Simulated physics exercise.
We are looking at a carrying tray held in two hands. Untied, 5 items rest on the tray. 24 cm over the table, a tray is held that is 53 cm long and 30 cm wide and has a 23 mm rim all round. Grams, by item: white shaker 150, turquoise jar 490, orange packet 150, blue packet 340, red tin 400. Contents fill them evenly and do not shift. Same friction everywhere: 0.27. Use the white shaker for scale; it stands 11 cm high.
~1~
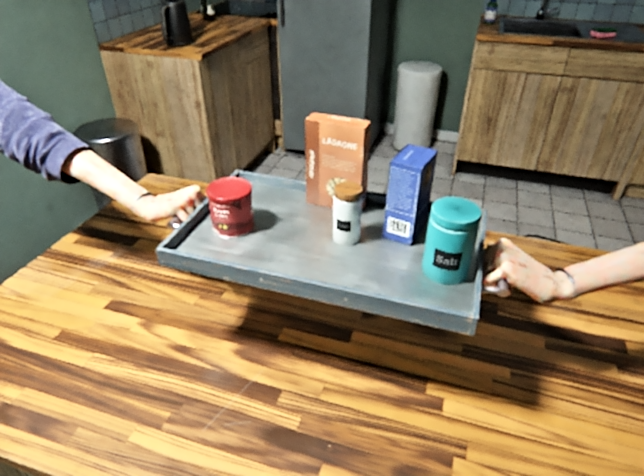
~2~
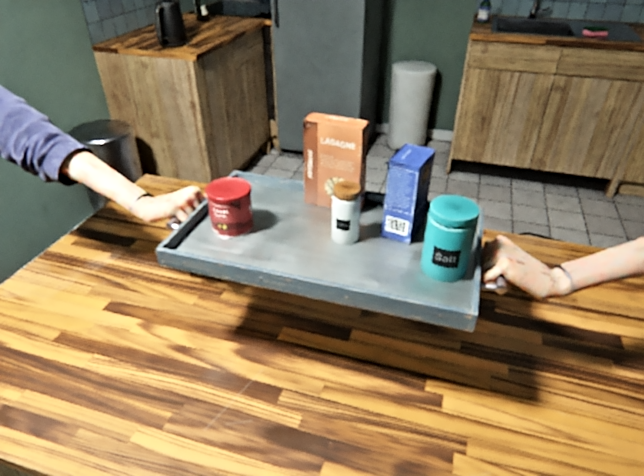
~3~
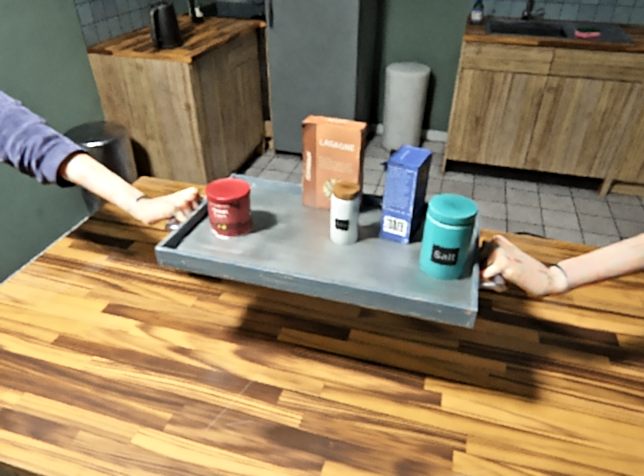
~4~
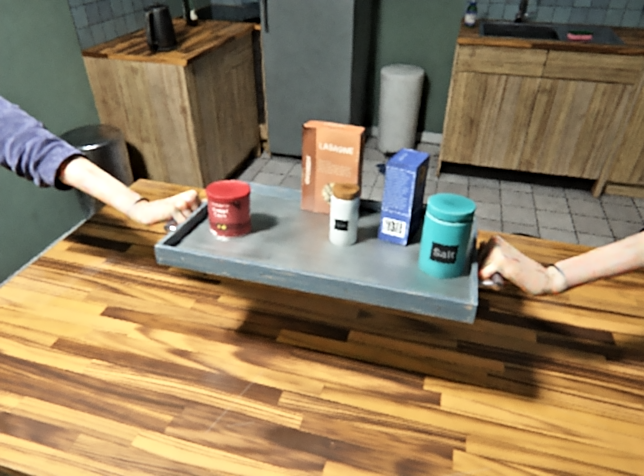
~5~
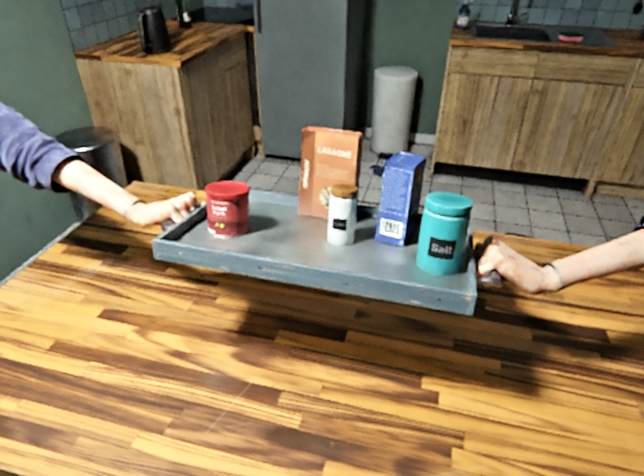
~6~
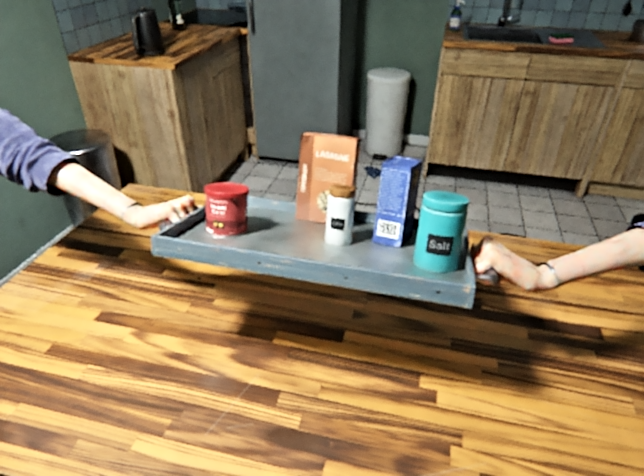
At first, two hands hold a grey tray level above a wooden table, with a red tin, orange packet, white shaker, blue packet and turquoise jar on it. Then the hands gradually tilt the tray so its far edge lowers, and the slope steepens while all five items stay upright in their places.
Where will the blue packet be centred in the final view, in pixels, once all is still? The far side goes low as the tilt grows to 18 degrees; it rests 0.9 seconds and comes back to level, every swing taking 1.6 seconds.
Centred near (405, 188).
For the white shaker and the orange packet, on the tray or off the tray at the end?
The white shaker is kept in bounds, the orange packet is not kept in bounds.
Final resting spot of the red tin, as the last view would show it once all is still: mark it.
It comes to rest somewhere around (249, 184).
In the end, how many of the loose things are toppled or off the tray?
My answer is 1.
Then, 0.40 s after the last picture, tray at 18°, far edge down; orange packet now off the tray; blue packet slid 2 cm near (398, 200); white shaker slid 2 cm.
Then, 0.60 s after the last picture, tray at 18°, far edge down; blue packet slid 4 cm near (403, 199); white shaker slid 5 cm; red tin slid 5 cm.
Then, 0.80 s after the last picture, tray at 18°, far edge down; blue packet slid 4 cm near (404, 199); white shaker slid 10 cm; red tin slid 10 cm.
Then, 2.10 s after the last picture, tray at 11°, far edge down; blue packet slid 4 cm near (404, 194); turquoise jar slid 14 cm; red tin slid 13 cm.
At rest, off the tray, orange packet; not toppled but over 5 cm from the start, white shaker, turquoise jar and red tin; the last one in place, give or take 5 cm. In the last view, blue packet near (405, 188).
